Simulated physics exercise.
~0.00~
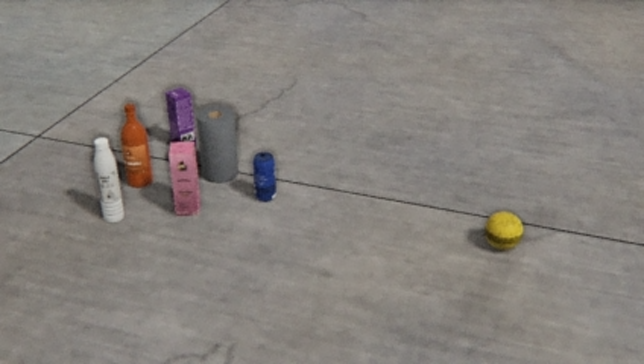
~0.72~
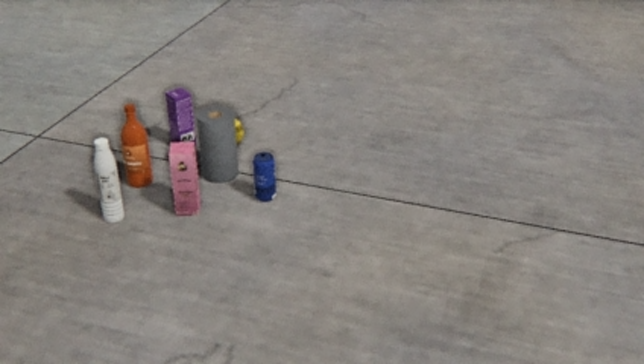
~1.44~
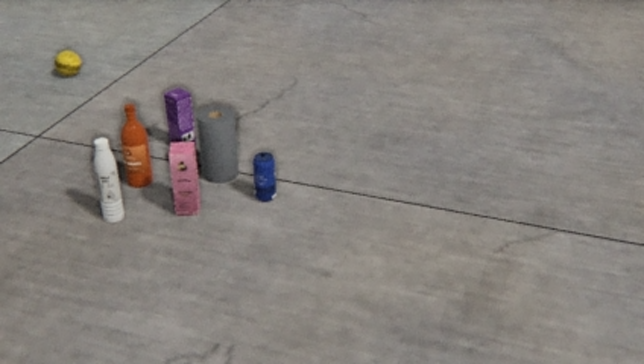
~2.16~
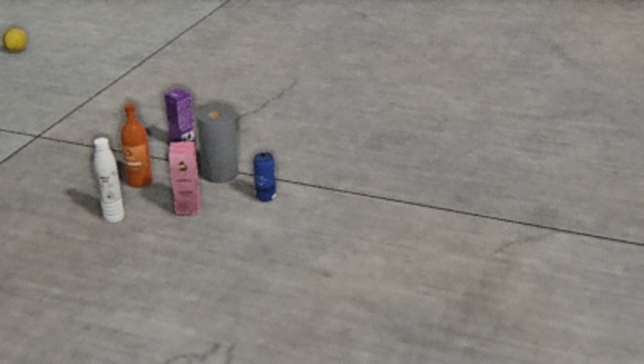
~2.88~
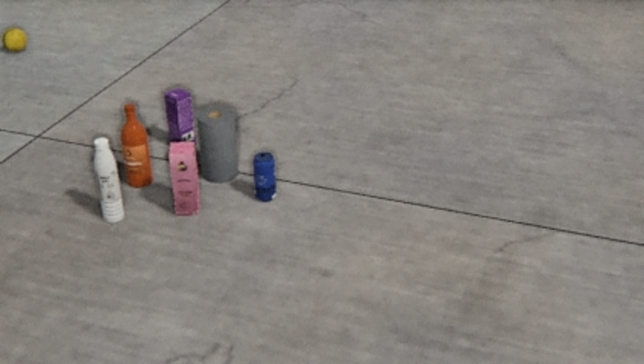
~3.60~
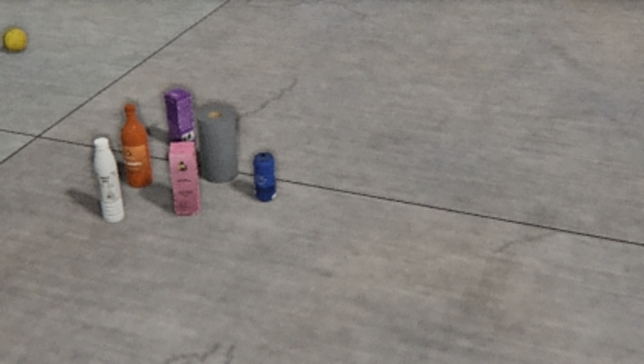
A yellow ball rolled left across a grey floor, passing behind a cluster of bottles, cartons, a grey roll and a blue can, then came to rest near the far left edge, leaving everything in the group standing.
